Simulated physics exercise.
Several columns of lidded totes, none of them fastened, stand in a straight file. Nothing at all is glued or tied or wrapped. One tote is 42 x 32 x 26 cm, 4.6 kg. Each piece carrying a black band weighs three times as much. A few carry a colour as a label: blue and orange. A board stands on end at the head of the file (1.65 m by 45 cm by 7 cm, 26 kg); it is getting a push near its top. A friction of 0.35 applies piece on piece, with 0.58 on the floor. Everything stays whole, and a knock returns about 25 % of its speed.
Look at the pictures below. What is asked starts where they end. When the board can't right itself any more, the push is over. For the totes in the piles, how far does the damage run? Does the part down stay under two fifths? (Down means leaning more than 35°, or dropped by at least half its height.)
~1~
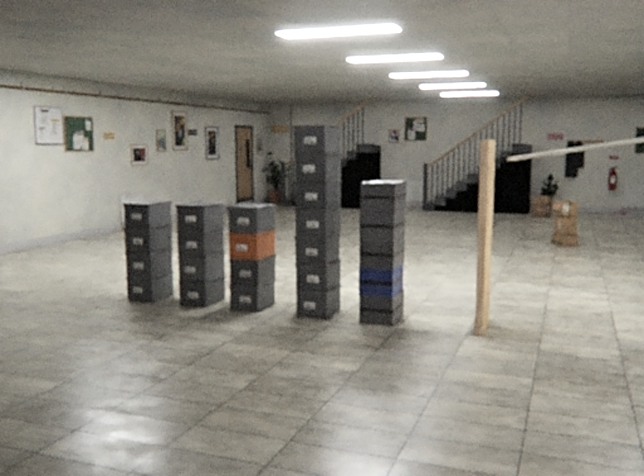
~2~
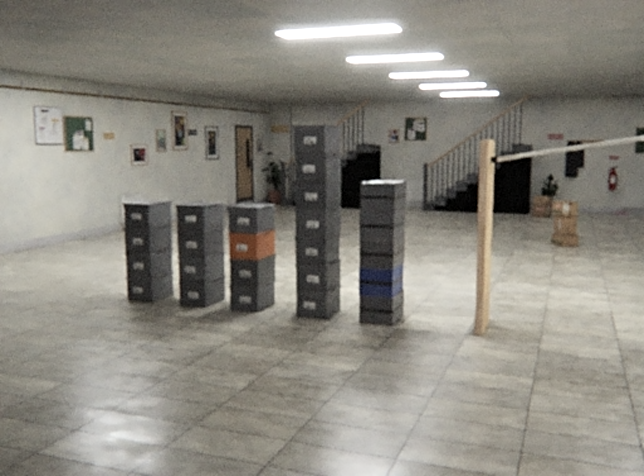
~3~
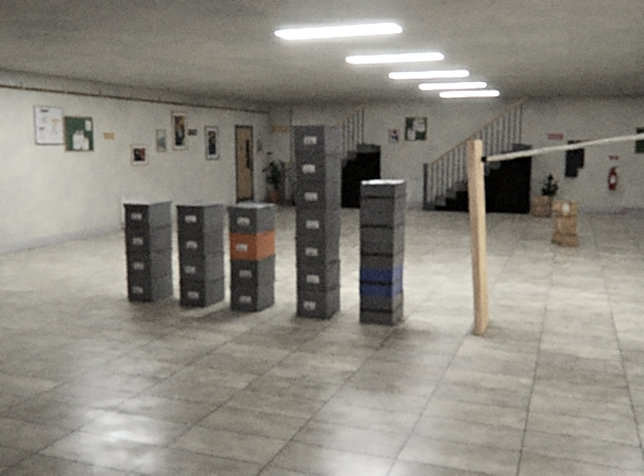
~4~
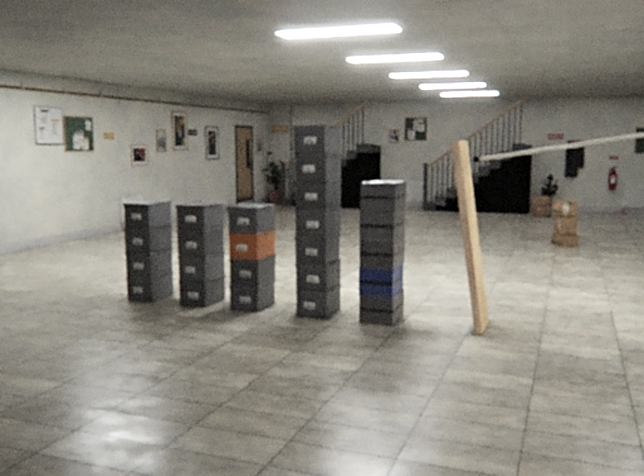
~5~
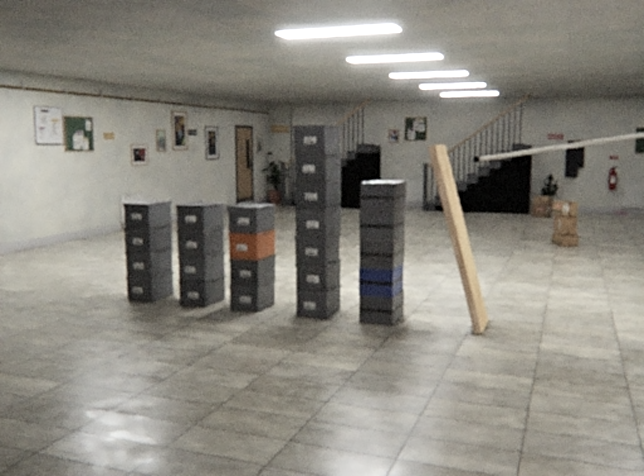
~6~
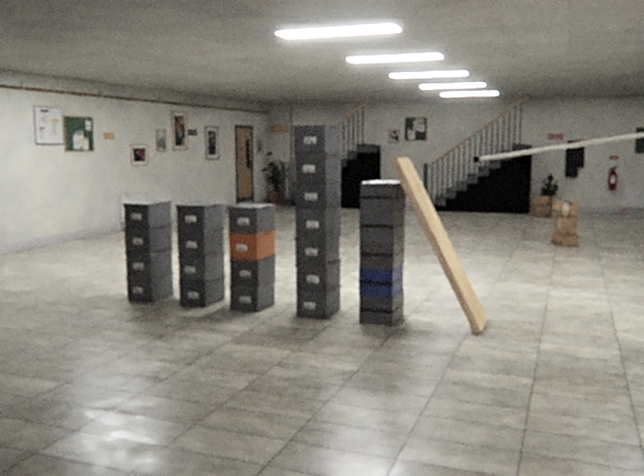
Yes.
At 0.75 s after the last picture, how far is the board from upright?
Around 35 degrees.
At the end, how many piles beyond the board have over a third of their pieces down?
0.
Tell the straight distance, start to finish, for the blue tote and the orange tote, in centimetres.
Result: Blue at 0 cm, orange at 0 cm.
Then, 0.75 s later than the last frame, board 35° from upright; 1 of the 24 totes down.
When it is over, board 35° from upright; 1 of the 24 totes down; blue tote unmoved; orange tote unmoved. That is 4 per cent. In pixels of the last frame, middles, blue tote near (382, 279), orange tote near (252, 244).
